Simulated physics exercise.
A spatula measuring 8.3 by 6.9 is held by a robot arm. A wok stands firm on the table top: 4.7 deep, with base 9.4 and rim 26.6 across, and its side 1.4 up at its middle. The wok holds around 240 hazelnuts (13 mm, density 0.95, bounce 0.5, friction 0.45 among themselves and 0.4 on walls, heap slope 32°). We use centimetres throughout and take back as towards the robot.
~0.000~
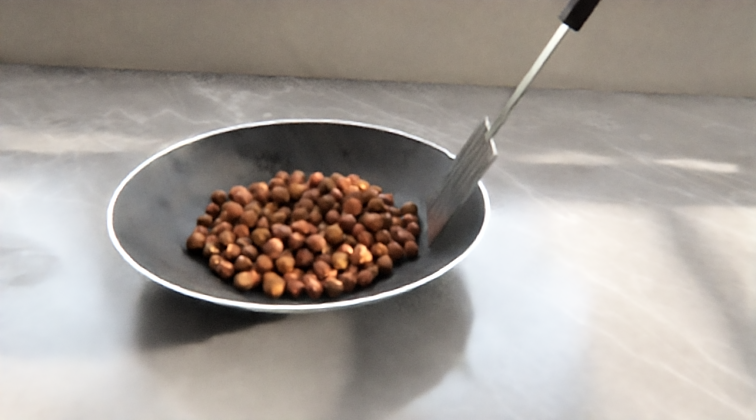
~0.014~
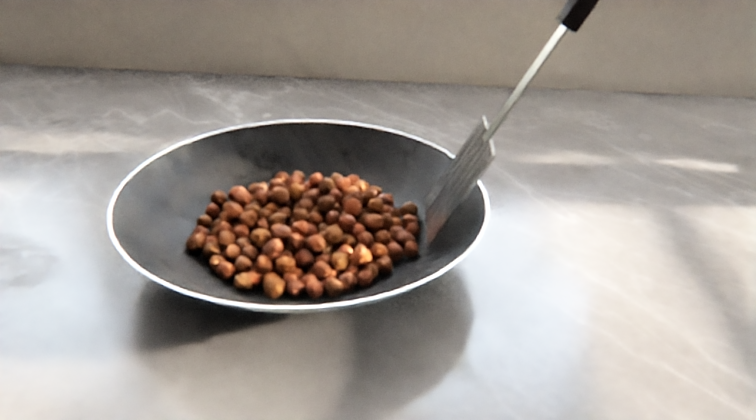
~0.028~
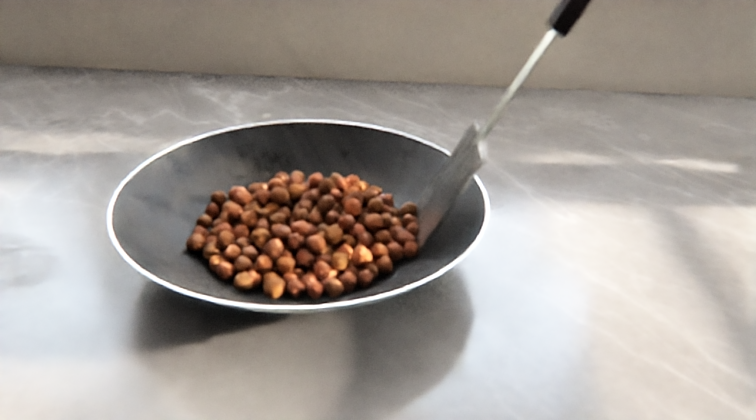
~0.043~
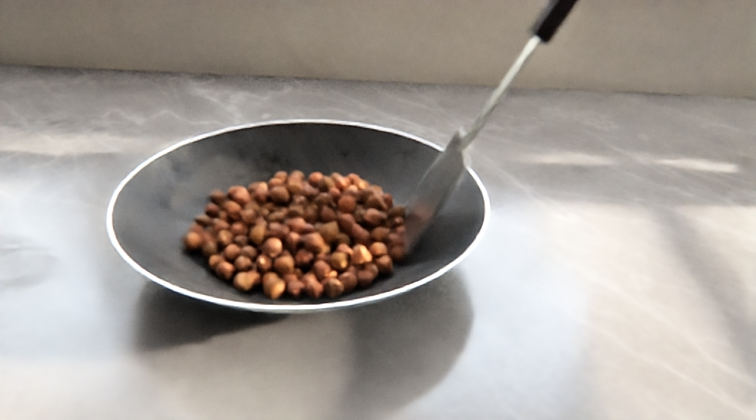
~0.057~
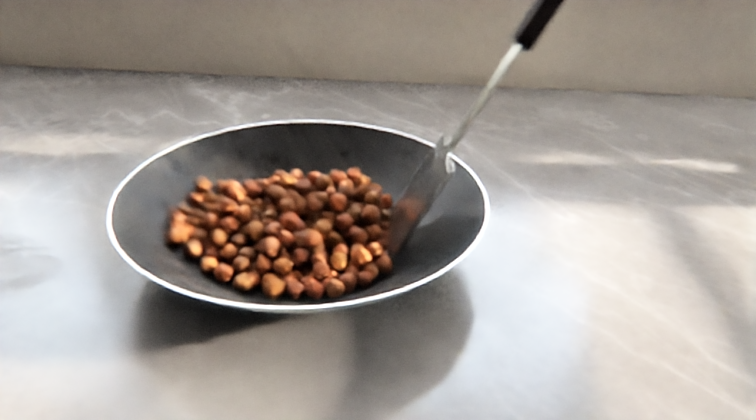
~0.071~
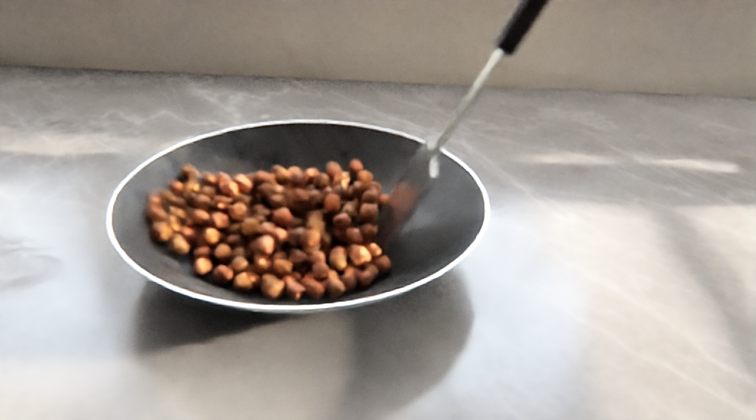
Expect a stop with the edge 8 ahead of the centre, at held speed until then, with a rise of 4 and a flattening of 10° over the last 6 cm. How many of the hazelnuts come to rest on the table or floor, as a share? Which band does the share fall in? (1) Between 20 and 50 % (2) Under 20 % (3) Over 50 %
1, between 20 and 50 %.
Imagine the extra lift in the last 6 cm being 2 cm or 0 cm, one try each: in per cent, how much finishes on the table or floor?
It comes to around 30 per cent on the first try and around 30 per cent on the second.
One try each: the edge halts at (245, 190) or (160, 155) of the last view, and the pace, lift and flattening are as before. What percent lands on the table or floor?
About 10 and 45 per cent.
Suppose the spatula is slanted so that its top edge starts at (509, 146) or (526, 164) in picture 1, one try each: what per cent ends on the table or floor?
First try roughly 25 percent, second try roughly 20 percent.
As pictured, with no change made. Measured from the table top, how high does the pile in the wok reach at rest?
About 4.5 cm above the table.
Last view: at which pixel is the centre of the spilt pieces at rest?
Resting centre: About (14, 223).
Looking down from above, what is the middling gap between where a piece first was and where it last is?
Some 8 cm.
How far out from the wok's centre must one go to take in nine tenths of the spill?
It comes to about 45 cm.
By 0.13 s, sloping 63°, highest piece 8 above the table; 231 in the wok, 6 on the blade or in flight.
By 0.20 s, sloping 59°, highest piece 8 above the table; 218 in the wok, 19 on the blade or in flight.
By 0.43 s, sloping 53°, highest piece 6 above the table; 166 in the wok, 68 on the table or floor, 3 on the blade or in flight.
By 1.48 s, sloping 53°, highest piece 4 above the table; 165 in the wok, 72 on the table or floor.
Final count, 165 in the wok, 72 on the table or floor. That is 30 % on the table or floor.
